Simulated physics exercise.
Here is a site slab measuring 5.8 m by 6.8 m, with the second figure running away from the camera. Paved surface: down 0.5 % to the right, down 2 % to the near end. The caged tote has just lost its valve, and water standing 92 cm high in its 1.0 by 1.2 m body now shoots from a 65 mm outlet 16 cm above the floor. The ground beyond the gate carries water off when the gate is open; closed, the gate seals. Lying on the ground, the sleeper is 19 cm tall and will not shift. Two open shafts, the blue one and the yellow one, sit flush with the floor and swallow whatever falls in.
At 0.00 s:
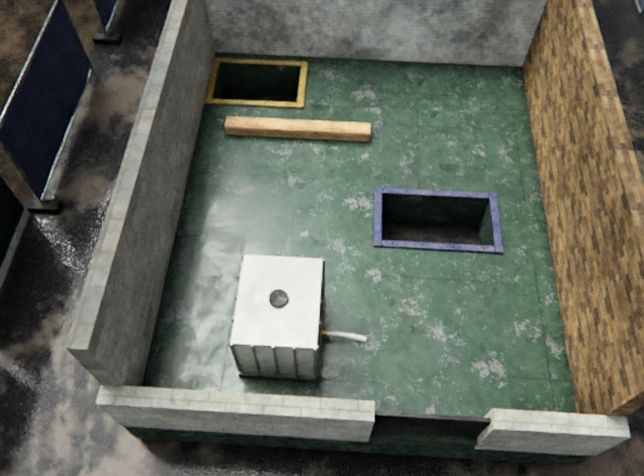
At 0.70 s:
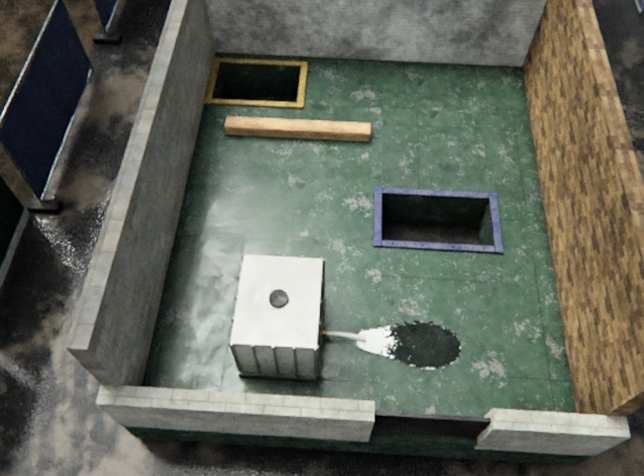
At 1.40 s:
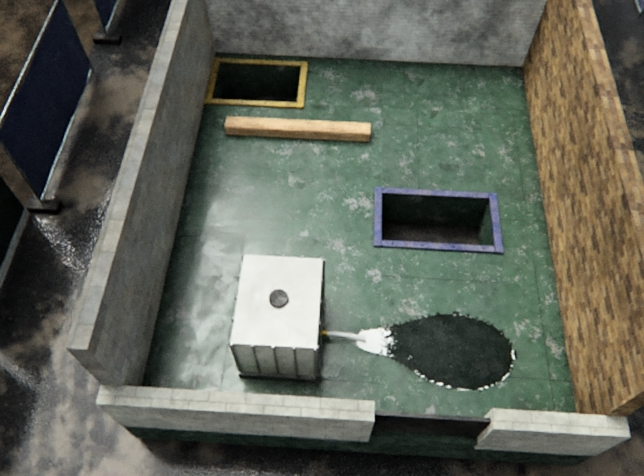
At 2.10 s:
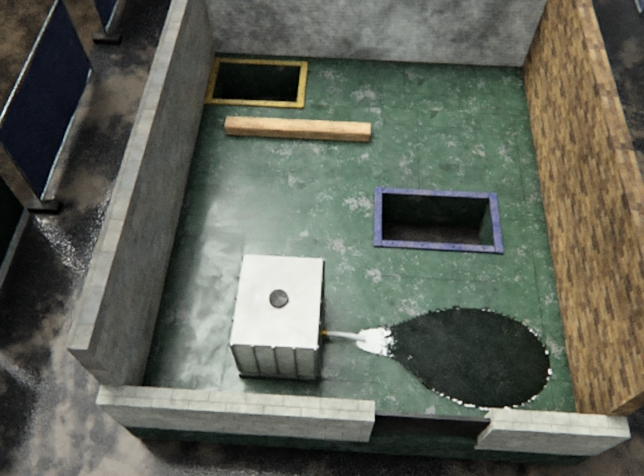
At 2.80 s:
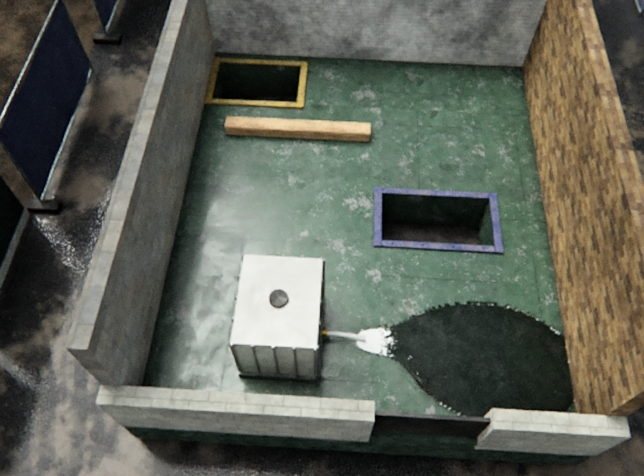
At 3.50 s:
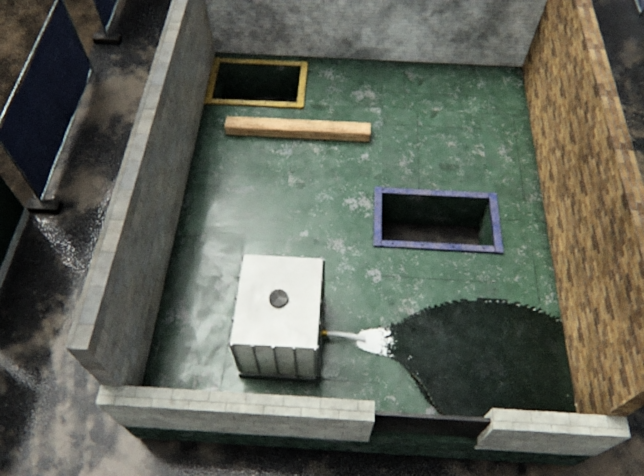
The clip shows a white tank on a walled green slab with blue-framed and yellow-framed openings, as water shoots from its spout and spreads rightward in a widening dark sheet, reaching the right wall and the near edge.
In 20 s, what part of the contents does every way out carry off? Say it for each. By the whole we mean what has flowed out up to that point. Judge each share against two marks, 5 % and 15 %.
Against the marks, the gateway gets not even 5 %; the blue pit gets less than 5 %; the yellow pit gets less than 5 %.
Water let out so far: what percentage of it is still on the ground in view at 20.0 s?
I'd say roughly 100 in a hundred, give or take.
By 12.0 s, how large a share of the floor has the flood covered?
Roughly 20 percent.
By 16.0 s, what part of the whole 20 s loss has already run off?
It comes to around 0 percent.
After 5.0 s water covers 10 % of the floor and is deepest (5 cm) near (574, 431); gone so far, the gateway 0 %, the blue pit 0 %, the yellow pit 0 %.
After 8.0 s water covers 15 % of the floor and is deepest (5 cm) near (574, 431); gone so far, the gateway 0 %, the blue pit 0 %, the yellow pit 0 %.
After 12.0 s water covers 20 % of the floor and is deepest (6 cm) near (574, 431); gone so far, the gateway 0 %, the blue pit 0 %, the yellow pit 0 %.
After 16.0 s water covers 20 % of the floor and is deepest (6 cm) near (546, 429); gone so far, the gateway 0 %, the blue pit 0 %, the yellow pit 0 %.
After 20.0 s water covers 25 % of the floor and is deepest (7 cm) near (574, 431); gone so far, the gateway 0 %, the blue pit 0 %, the yellow pit 0 %.
